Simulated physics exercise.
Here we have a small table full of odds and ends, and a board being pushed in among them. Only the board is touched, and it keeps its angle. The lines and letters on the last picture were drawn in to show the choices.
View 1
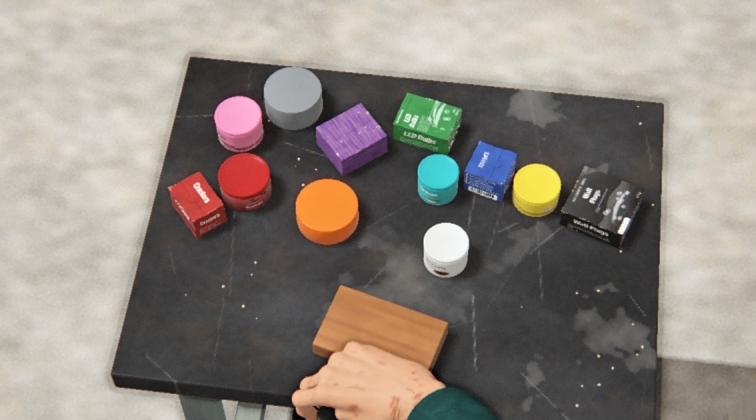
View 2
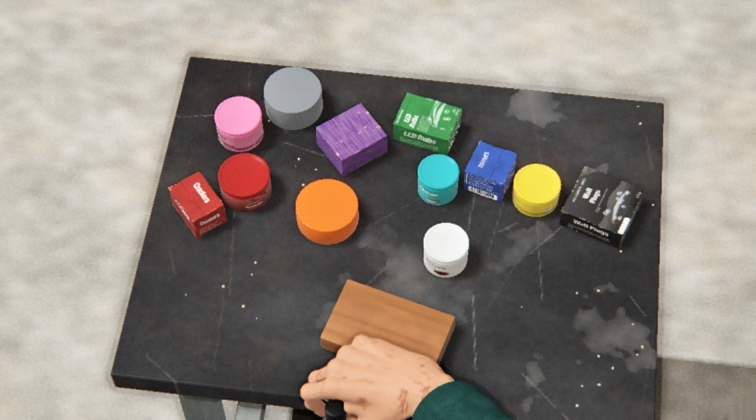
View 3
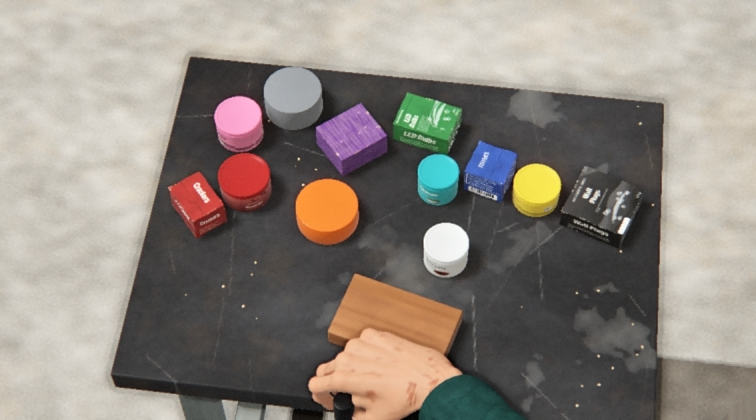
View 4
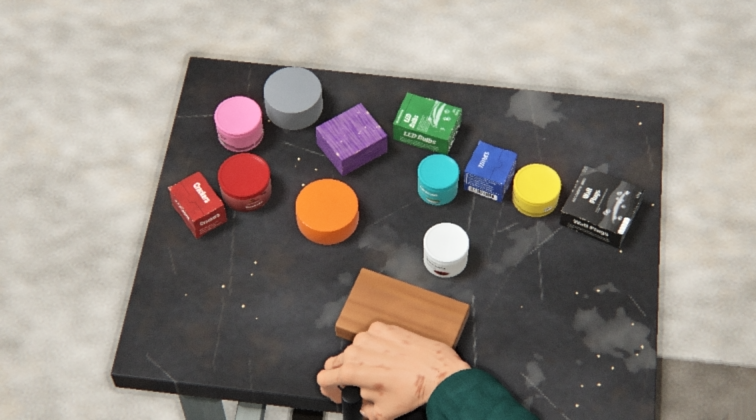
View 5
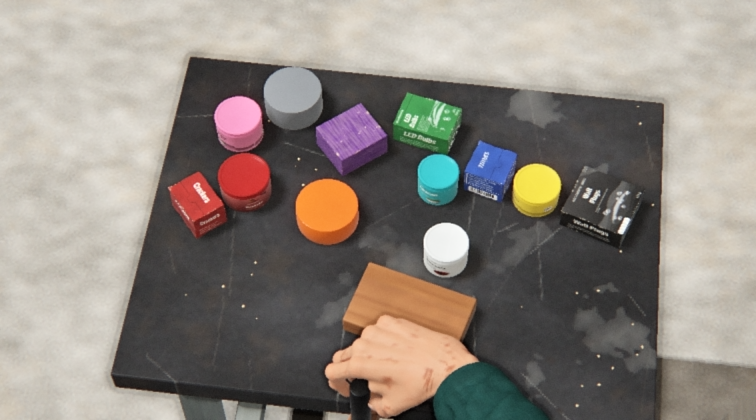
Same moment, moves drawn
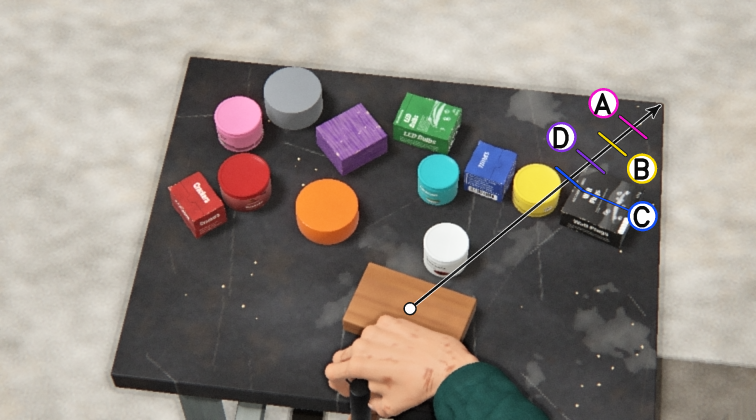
The clip opens on a dark, speckled table scattered with colourful jars and small boxes, a hand resting on a wooden board near the front edge. The hand slides the board slowly a short way up and to the right, bringing it nearer the white jar, while everything else stays still.
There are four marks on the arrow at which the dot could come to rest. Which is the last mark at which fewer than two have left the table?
No second one falls up to B.
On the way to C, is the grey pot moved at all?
By then, no.
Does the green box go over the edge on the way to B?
No.
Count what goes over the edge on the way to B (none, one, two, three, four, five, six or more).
In all, one.
On the marked copy, A at (633, 127); B at (613, 144); C at (570, 179); D at (591, 162); the arrow from (410, 309) to (660, 106); the white dot at (410, 309).
Following B. Soon after the start, board (485, 253); blue box (494, 163); white jar (479, 197).
Later, board (558, 194); black box (654, 179); blue box (494, 109).
In the end, board (611, 151); black box over the edge; yellow tub (598, 98); one fallen.
As for the rest, A drops two; C is within the limit but short; D is within the limit but short.
